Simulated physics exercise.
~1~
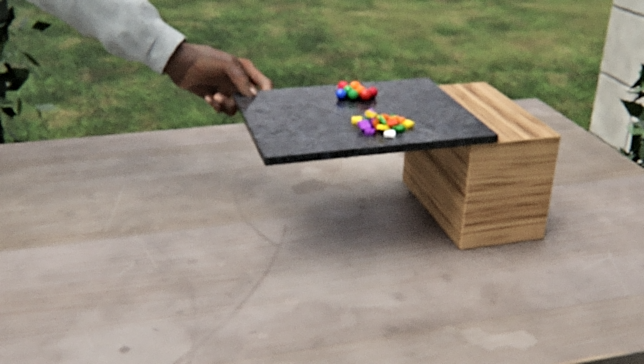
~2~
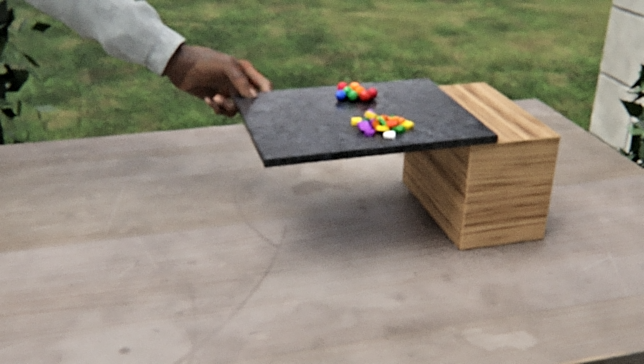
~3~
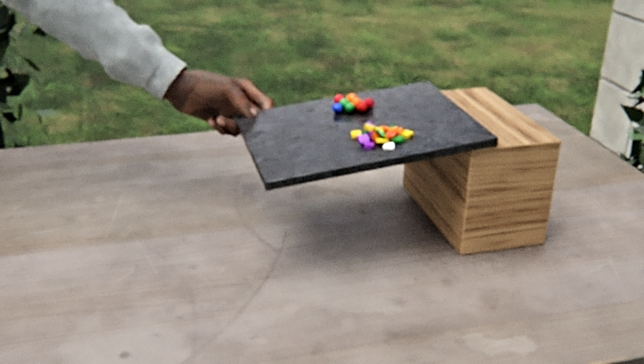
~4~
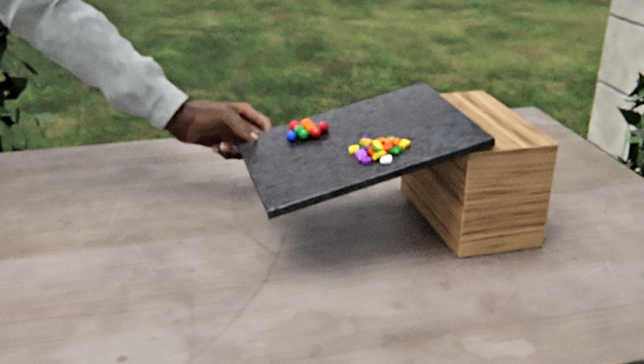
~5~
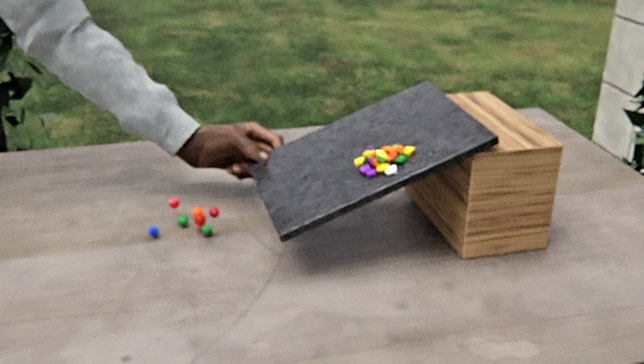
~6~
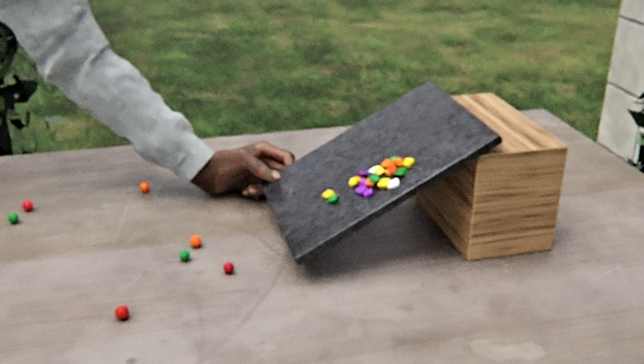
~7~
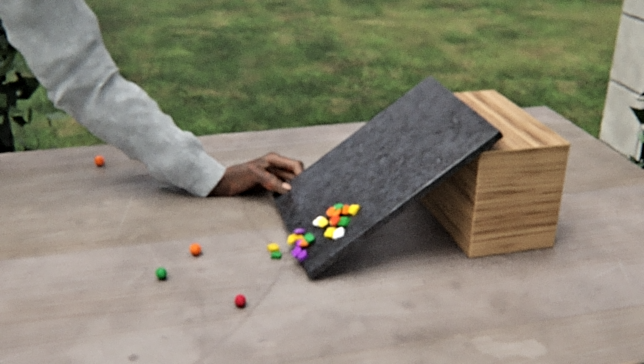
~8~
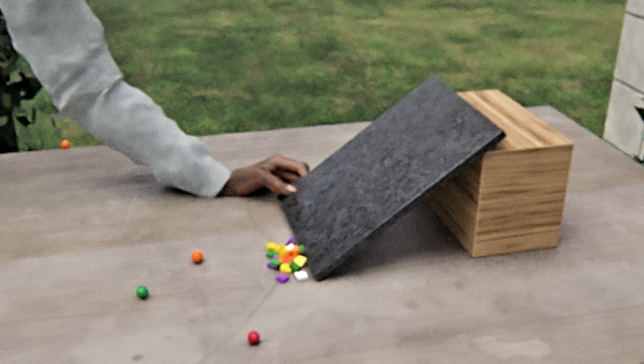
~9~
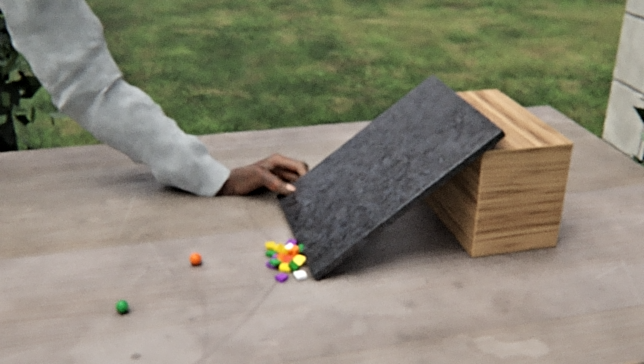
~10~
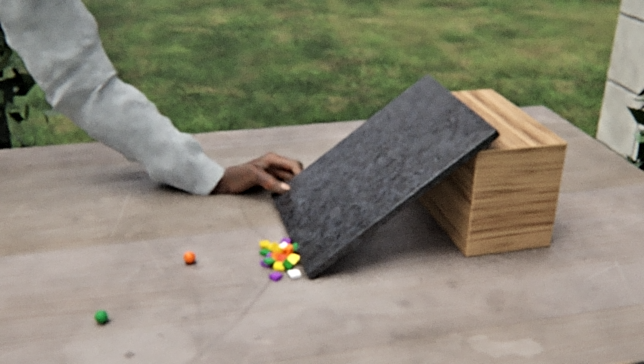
Colourful balls rolling off a dark board as a hand lowers it, then blocky pieces sliding down to rest at its foot.
